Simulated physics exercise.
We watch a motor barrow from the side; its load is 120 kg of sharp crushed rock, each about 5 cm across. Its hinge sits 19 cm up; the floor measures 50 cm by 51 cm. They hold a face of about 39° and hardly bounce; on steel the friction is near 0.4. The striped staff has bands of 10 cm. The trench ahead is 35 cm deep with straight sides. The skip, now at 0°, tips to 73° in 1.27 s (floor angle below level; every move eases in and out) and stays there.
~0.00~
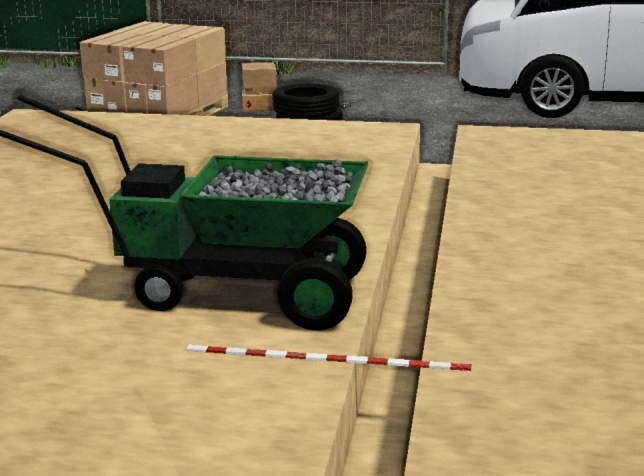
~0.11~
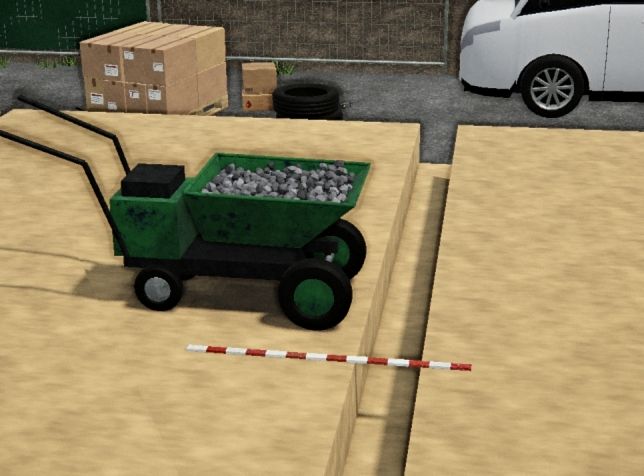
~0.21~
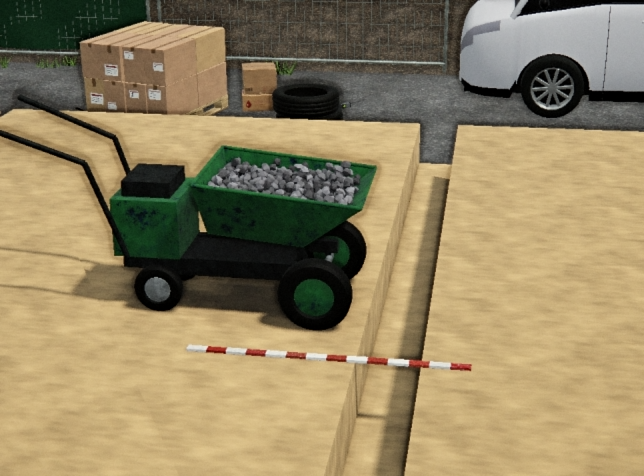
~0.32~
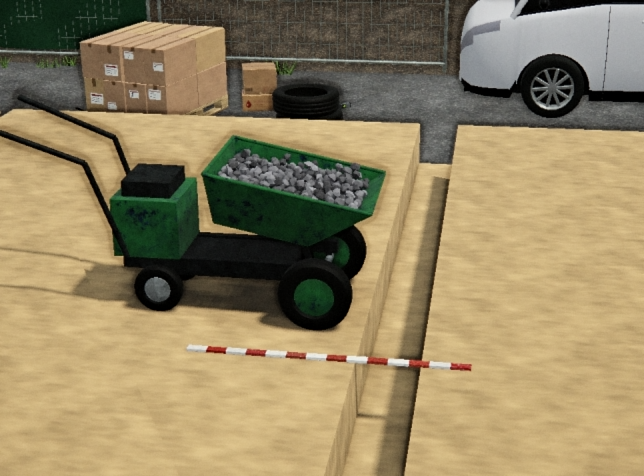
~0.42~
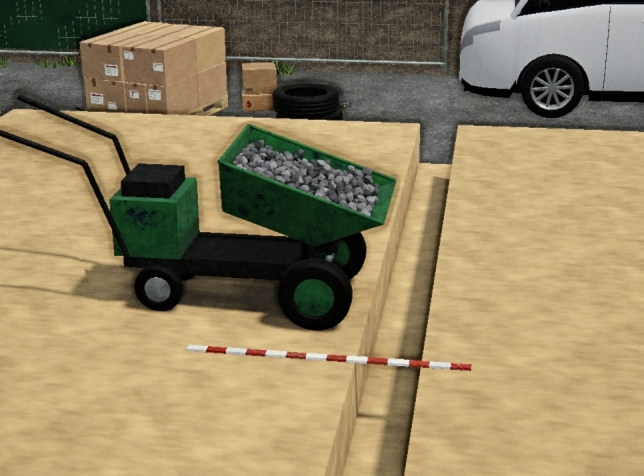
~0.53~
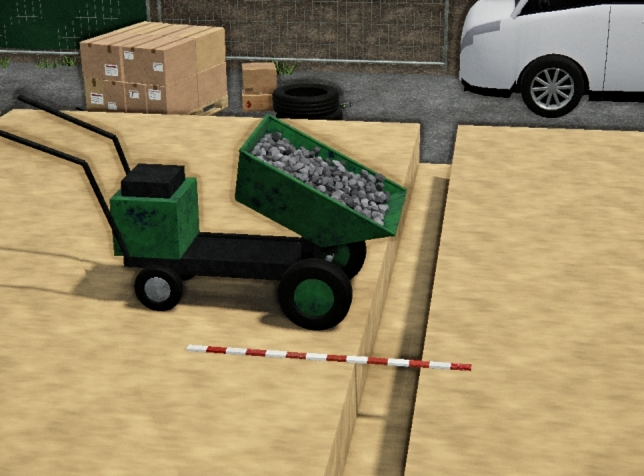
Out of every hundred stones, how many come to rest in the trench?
About 12 per cent.
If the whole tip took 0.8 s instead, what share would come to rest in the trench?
Then about 10 per cent.
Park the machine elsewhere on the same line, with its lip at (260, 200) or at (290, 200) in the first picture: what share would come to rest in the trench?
Near 85 per cent from the first place, 100 from the second.
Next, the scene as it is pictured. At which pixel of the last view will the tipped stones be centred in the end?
Around (470, 307).
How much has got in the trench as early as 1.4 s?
Some 0 per cent.
After 0.9 s the floor is at 61°; 100 % in the skip; the foremost stones are at (431, 264).
After 1.4 s the floor is at 73°; 52 % in the skip, 1 % in the trench, 48 % past the trench; the foremost stones are at (516, 309).
After 1.7 s the floor is at 73°; 18 % in the skip, 6 % in the trench, 76 % past the trench; the foremost stones are at (589, 323).
After 3.7 s the floor is at 73°; 12 % in the skip, 12 % in the trench, 76 % past the trench; the foremost stones are at (600, 315).
